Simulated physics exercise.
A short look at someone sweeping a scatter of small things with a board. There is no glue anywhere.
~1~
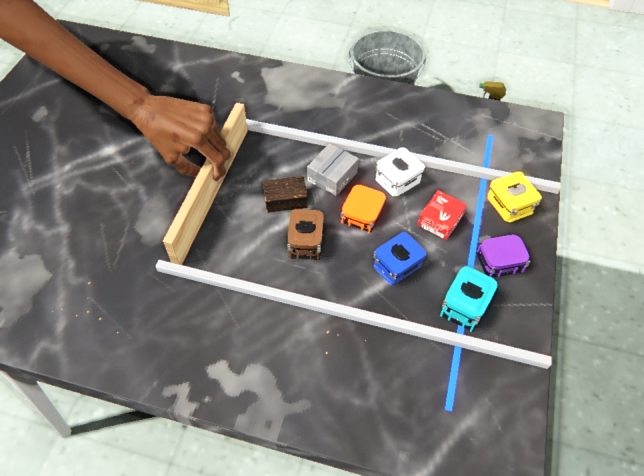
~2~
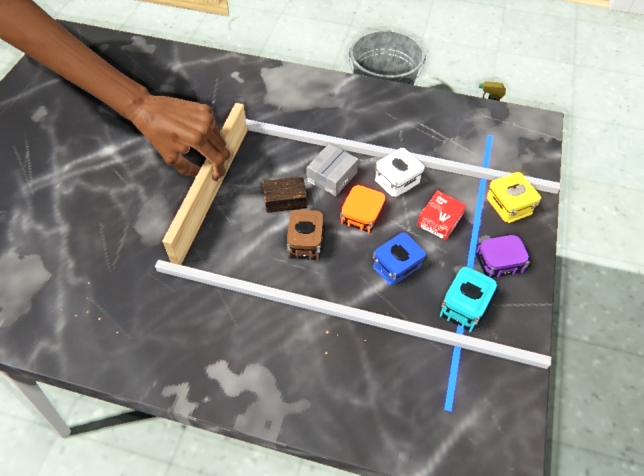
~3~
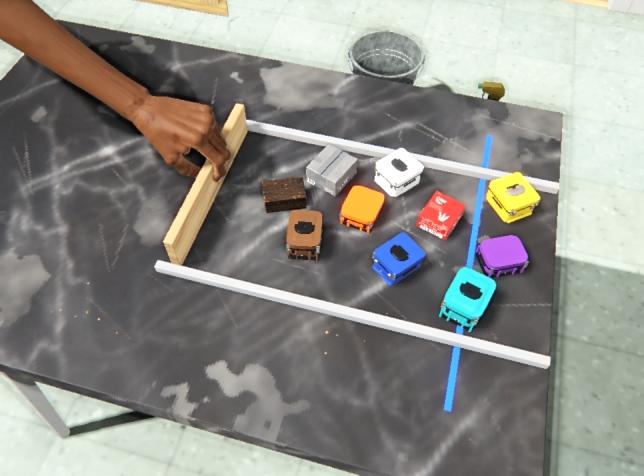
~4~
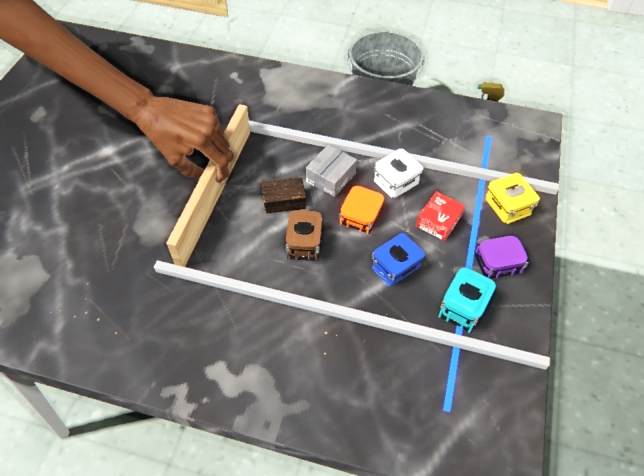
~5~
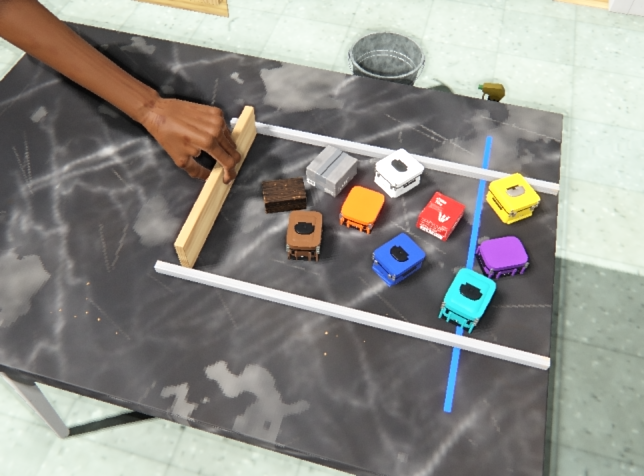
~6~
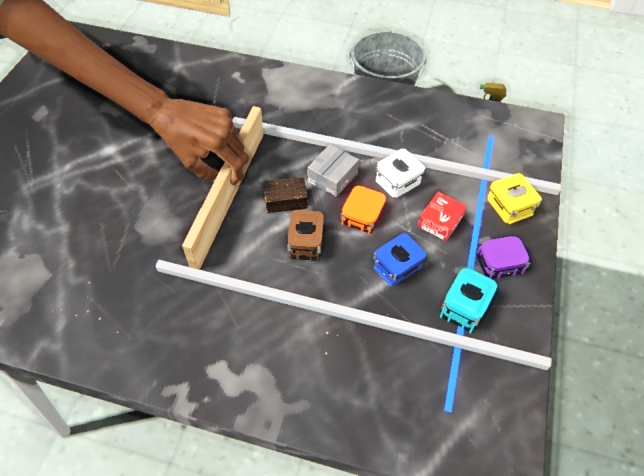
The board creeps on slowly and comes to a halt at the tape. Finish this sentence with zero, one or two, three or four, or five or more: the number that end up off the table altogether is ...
The number that end up off the table altogether is three or four.
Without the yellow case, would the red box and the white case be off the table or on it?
Well, the red box goes off the edge while the white case is still there.
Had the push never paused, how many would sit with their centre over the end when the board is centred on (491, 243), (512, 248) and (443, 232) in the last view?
Taking the places in turn, the counts are 3, 6 and 0.
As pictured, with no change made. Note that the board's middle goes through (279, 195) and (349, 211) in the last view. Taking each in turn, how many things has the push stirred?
Counts: 1 and 6.
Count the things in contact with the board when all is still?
The count comes out at 3.
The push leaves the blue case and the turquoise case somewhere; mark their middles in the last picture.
Final centres, in order: Near (528, 285), near (512, 323).
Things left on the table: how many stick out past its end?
The figure is 0.
Soon after, none off yet; yellow case at rest near (513, 199); purple case at rest near (502, 258); turquoise case at rest near (468, 300).
Then, none off yet; yellow case moving near (519, 199); purple case at rest near (502, 258); turquoise case at rest near (468, 300).
At rest, the number that fall off is three or four; fallen, red box, purple case and yellow case.
